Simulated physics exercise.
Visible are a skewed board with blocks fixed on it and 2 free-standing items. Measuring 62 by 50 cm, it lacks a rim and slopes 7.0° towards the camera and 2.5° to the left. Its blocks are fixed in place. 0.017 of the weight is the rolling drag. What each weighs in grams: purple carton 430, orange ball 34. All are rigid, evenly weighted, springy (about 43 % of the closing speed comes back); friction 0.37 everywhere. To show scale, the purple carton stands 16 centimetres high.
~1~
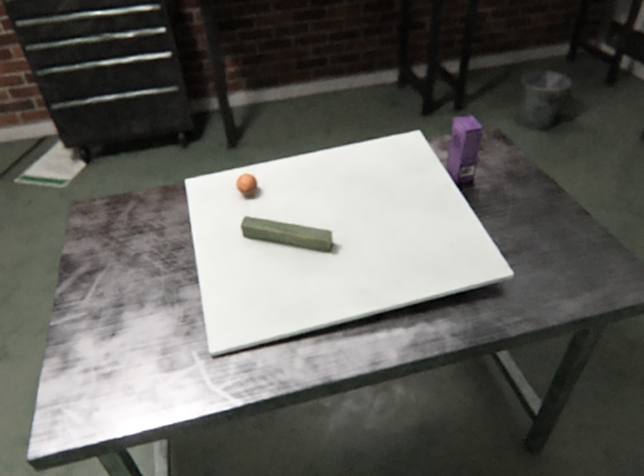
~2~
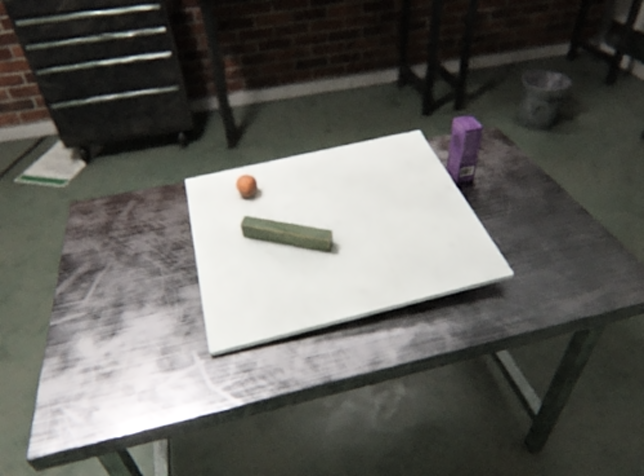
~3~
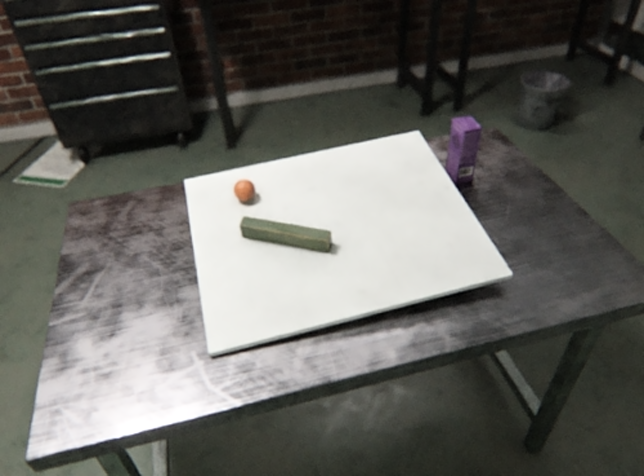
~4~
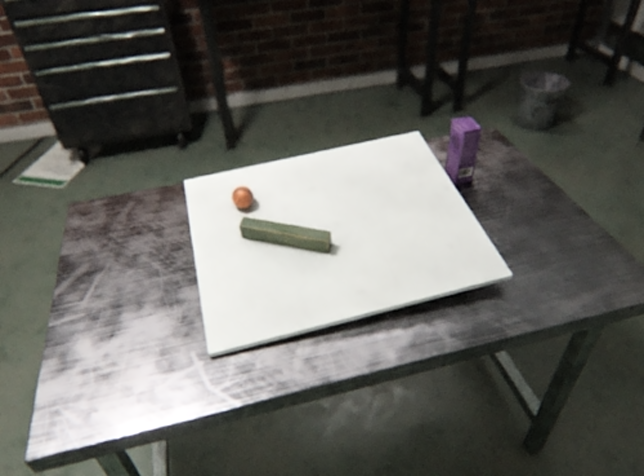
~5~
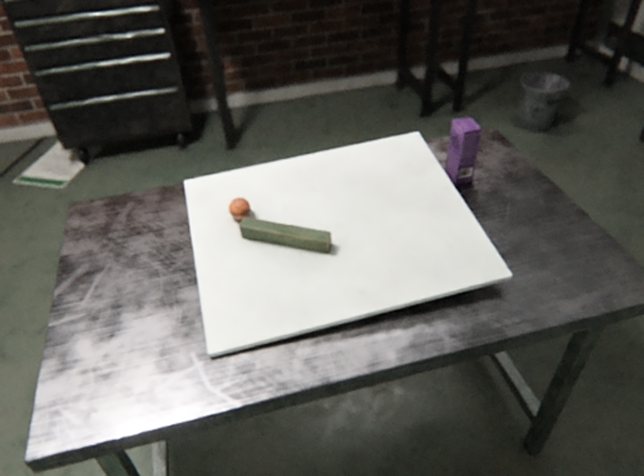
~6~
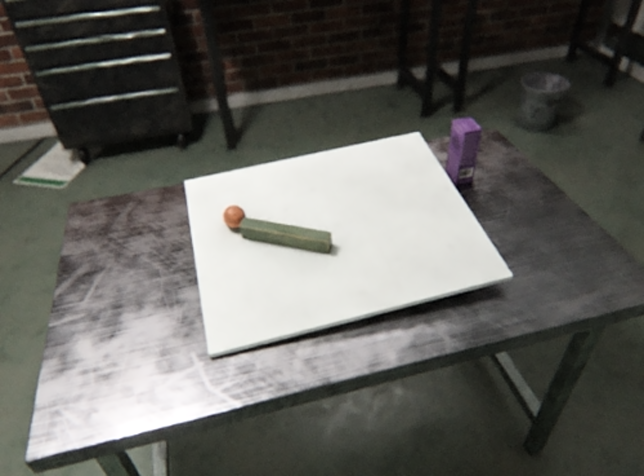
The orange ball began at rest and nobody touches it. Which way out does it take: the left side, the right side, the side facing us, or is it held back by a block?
It crosses the left border.
Then, 0.40 s past the last view, it has gone over the left edge; orange ball near (190, 257).
Then, 0.60 s past the last view, it has gone over the left edge; orange ball near (164, 302).
Finally, it has gone over the left edge; purple carton still in place (within 8 cm).
